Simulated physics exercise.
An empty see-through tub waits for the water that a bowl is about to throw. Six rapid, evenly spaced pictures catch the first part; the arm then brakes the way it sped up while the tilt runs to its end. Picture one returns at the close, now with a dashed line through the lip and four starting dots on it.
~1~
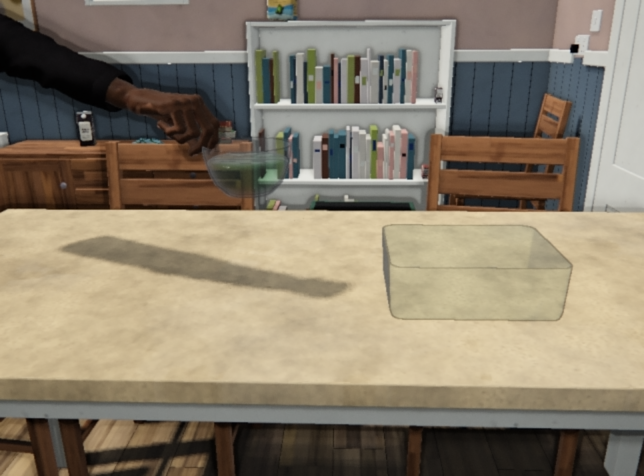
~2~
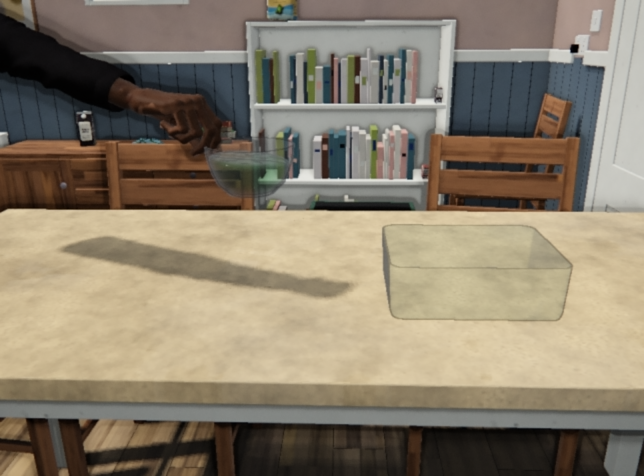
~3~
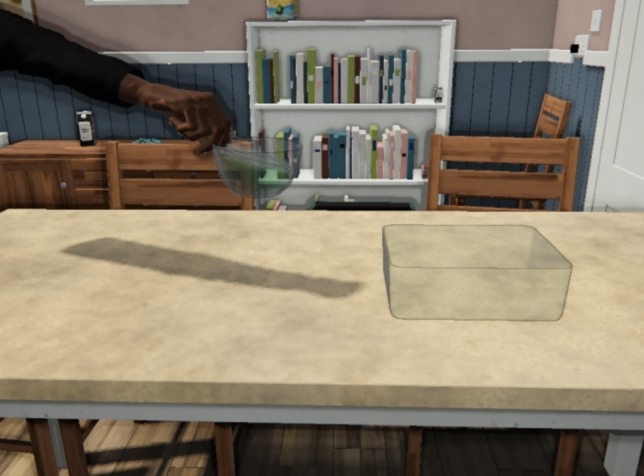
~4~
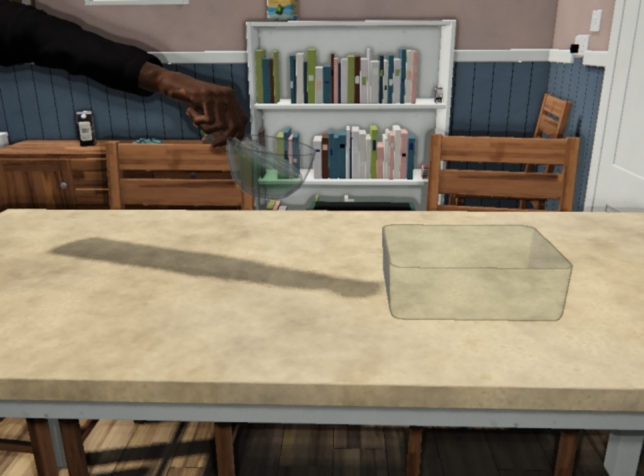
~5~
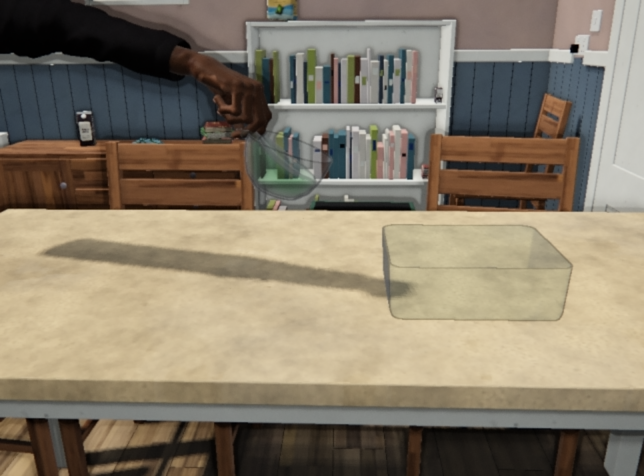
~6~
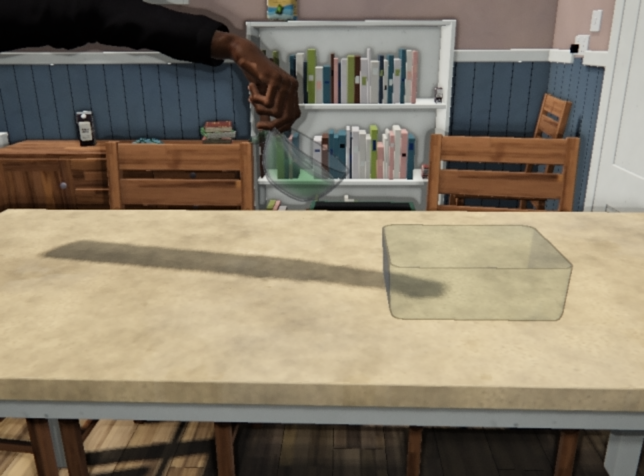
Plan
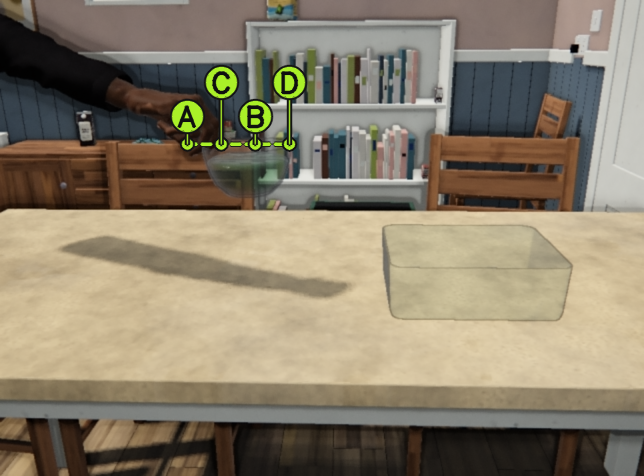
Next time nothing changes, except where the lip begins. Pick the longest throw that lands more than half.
The answer is dot C.
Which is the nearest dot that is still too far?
Here it is dot A.
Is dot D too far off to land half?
No, not at all.
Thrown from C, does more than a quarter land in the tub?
Yes, it does.
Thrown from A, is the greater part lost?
Yes, it does.
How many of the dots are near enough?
Three of them.
On the marked copy, A at (187, 144); B at (255, 144); C at (221, 144); D at (289, 144).
With A, about 12 % lands in the tub, 82 % falls short and 5 % goes beside or beyond.
With B, about 75 % lands in the tub, 6 % falls short and 20 % goes beside or beyond.
With C, about 72 % lands in the tub, 14 % falls short and 15 % goes beside or beyond.
With D, about 68 % lands in the tub, 7 % falls short and 25 % goes beside or beyond.
